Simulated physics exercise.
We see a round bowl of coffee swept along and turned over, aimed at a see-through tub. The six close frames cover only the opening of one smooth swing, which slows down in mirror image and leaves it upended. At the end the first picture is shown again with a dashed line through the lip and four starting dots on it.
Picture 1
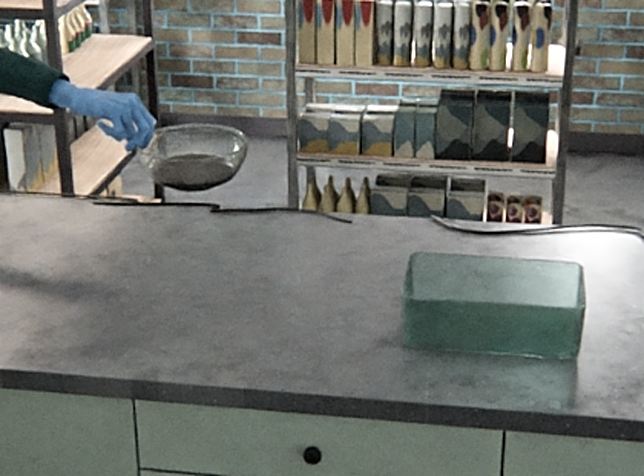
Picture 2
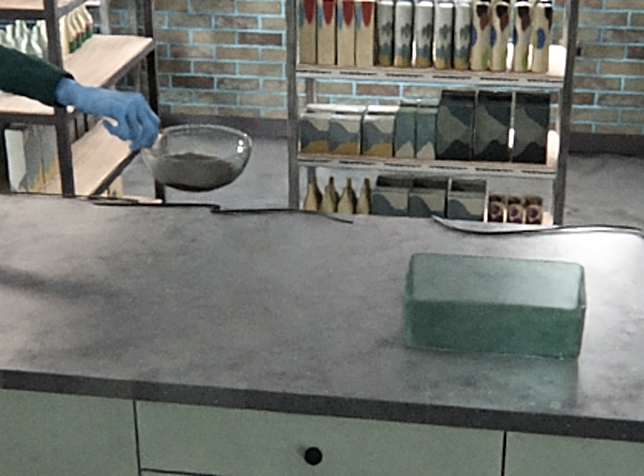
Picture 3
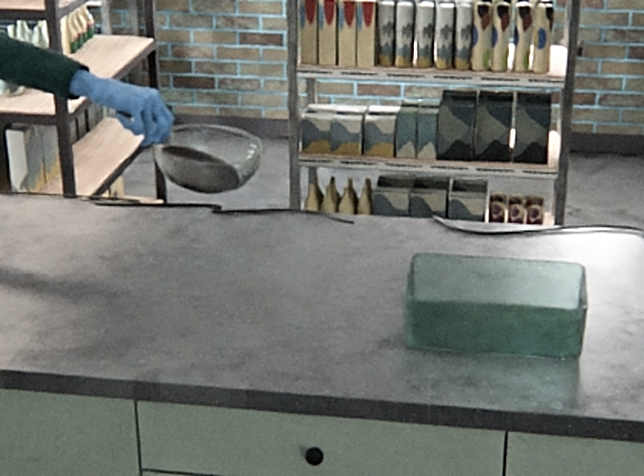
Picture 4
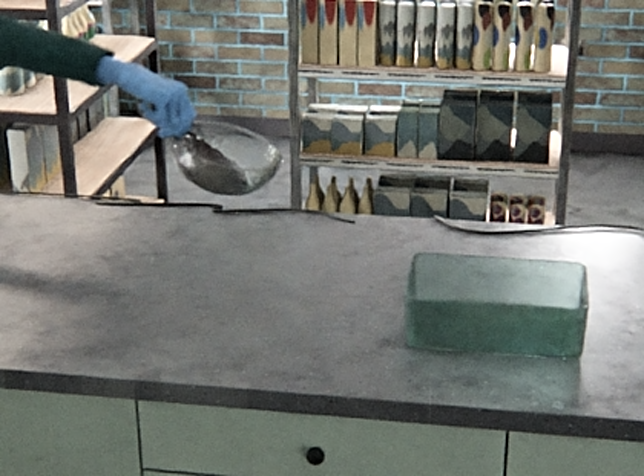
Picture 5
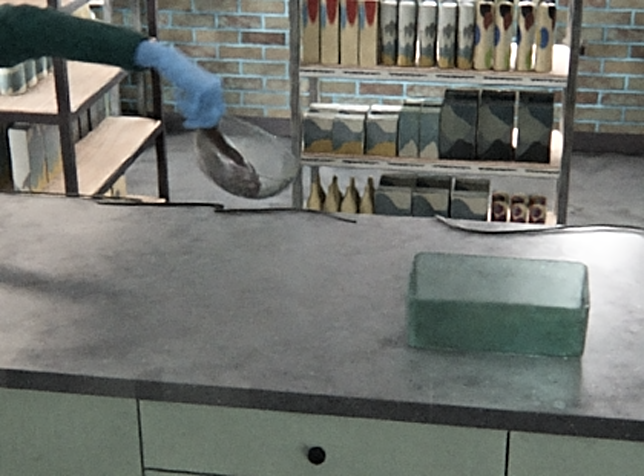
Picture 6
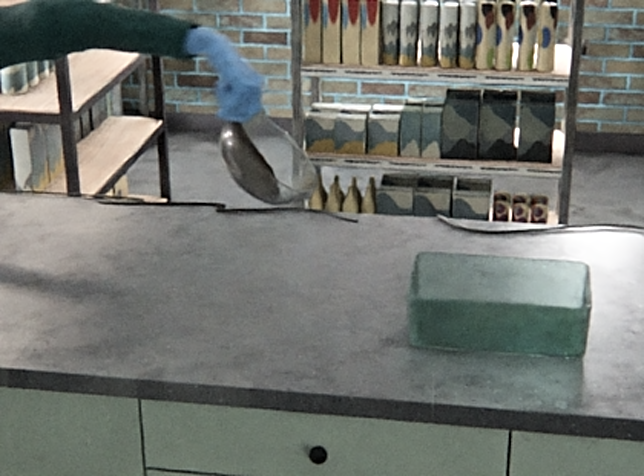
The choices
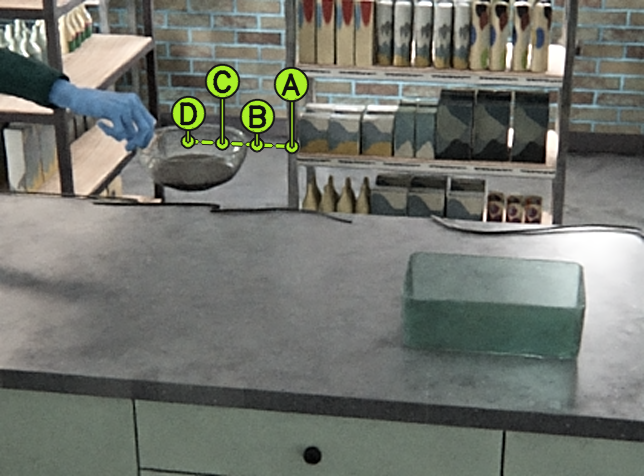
Round clear bowl of dark coffee moving right and tilting steeply in a blue-gloved hand, behind a counter holding a see-through tub.
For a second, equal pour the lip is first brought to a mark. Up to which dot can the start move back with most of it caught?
Take A.
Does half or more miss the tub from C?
Yes, that goes wrong.
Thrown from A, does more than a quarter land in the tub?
Yes, it does.
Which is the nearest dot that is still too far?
Here it is dot B.
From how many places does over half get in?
One of them.
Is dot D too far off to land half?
Yes.
In lime, A at (291, 146); B at (257, 144); C at (222, 143); D at (188, 141).
If A is chosen, about 68 % lands in the tub, 21 % falls short and 11 % goes beside or beyond.
If B is chosen, about 31 % lands in the tub, 65 % falls short and 4 % goes beside or beyond.
If C is chosen, about 3 % lands in the tub, 94 % falls short and 3 % goes beside or beyond.
If D is chosen, about 0 % lands in the tub, 99 % falls short.
